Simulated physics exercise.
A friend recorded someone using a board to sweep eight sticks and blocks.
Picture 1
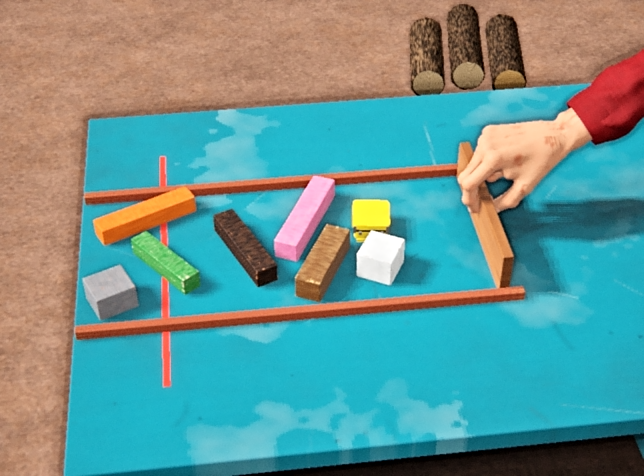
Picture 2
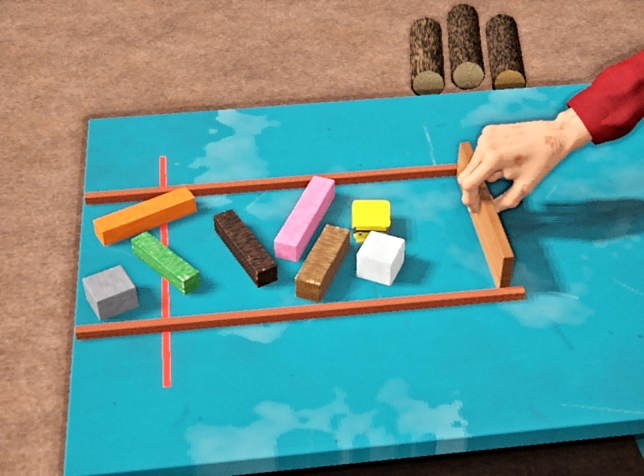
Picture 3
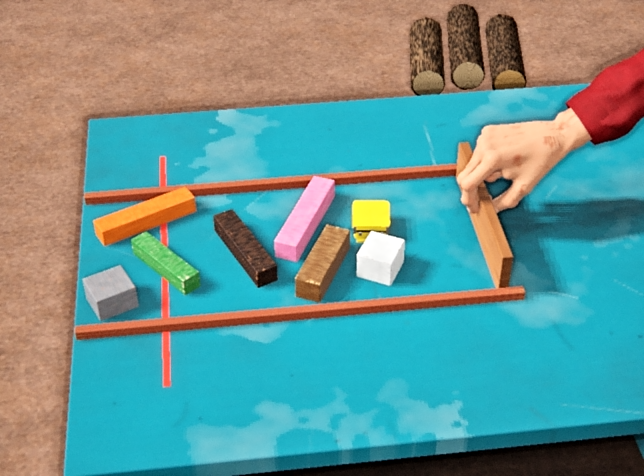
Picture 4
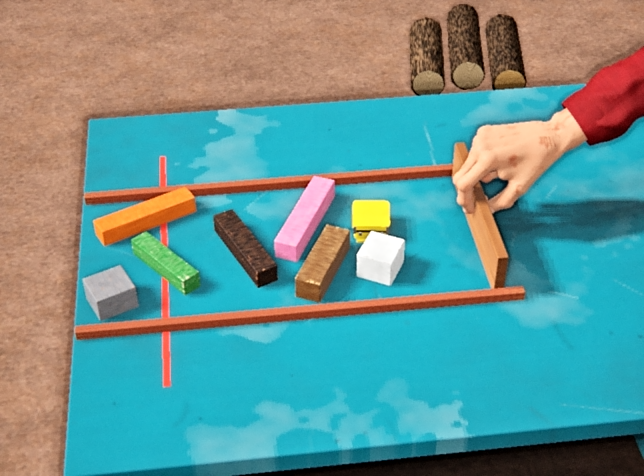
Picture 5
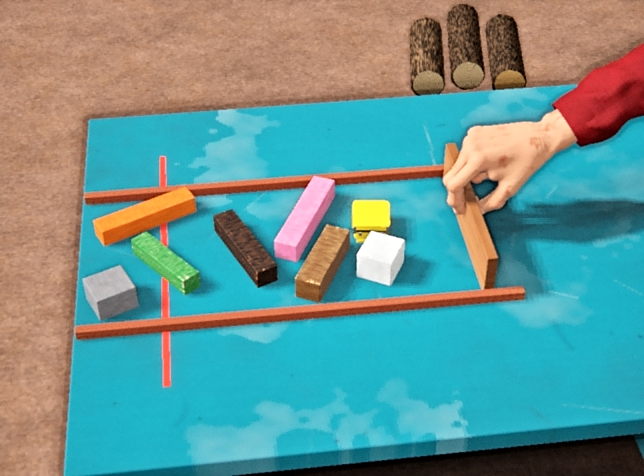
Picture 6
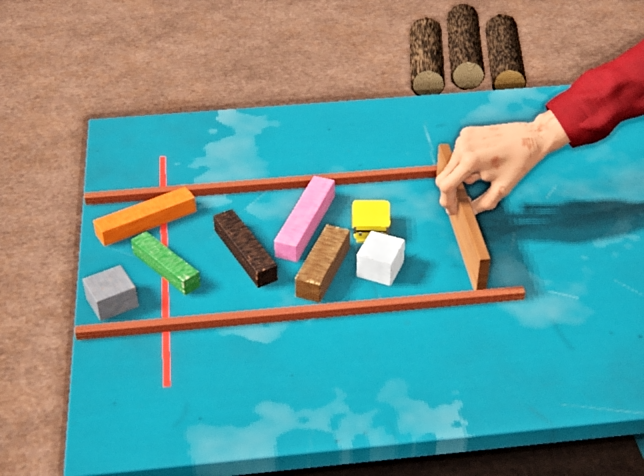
A hand in a red sleeve, at the right of a blue tabletop seen from above at a slight angle, holds a wooden board upright between two long reddish-brown strips. Left of it lie white, yellow, brown, pink, dark brown, green, orange and grey pieces, with a red line near the green one. The hand stays nearly still, then slides the board a short way left, touching none of them.
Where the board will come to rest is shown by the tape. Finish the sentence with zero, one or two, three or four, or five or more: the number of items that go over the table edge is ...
The number of items that go over the table edge is three or four.
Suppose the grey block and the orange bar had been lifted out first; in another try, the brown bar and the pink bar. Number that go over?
Counts - first: 2, second: 1.
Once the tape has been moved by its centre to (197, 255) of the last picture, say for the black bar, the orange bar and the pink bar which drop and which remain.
The black bar holds on; the orange bar is kept; the pink bar is kept.
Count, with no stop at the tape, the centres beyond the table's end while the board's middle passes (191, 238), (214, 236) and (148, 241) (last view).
2; 0; 4.
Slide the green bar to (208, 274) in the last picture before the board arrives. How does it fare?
From that start it falls away.
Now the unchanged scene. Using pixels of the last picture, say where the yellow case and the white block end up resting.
Final spots - yellow case (146, 240), white block (146, 287).
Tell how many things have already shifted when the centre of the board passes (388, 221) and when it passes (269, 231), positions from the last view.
Counting first: 2, next 6.
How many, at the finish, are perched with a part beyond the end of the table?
I'd put it at 1.
Early on, none off yet; grey block at rest near (111, 293); orange bar at rest near (146, 216); green bar at rest near (165, 263).
Finally, the number that fall off is three or four; lost, black bar, green bar, orange bar and grey block.
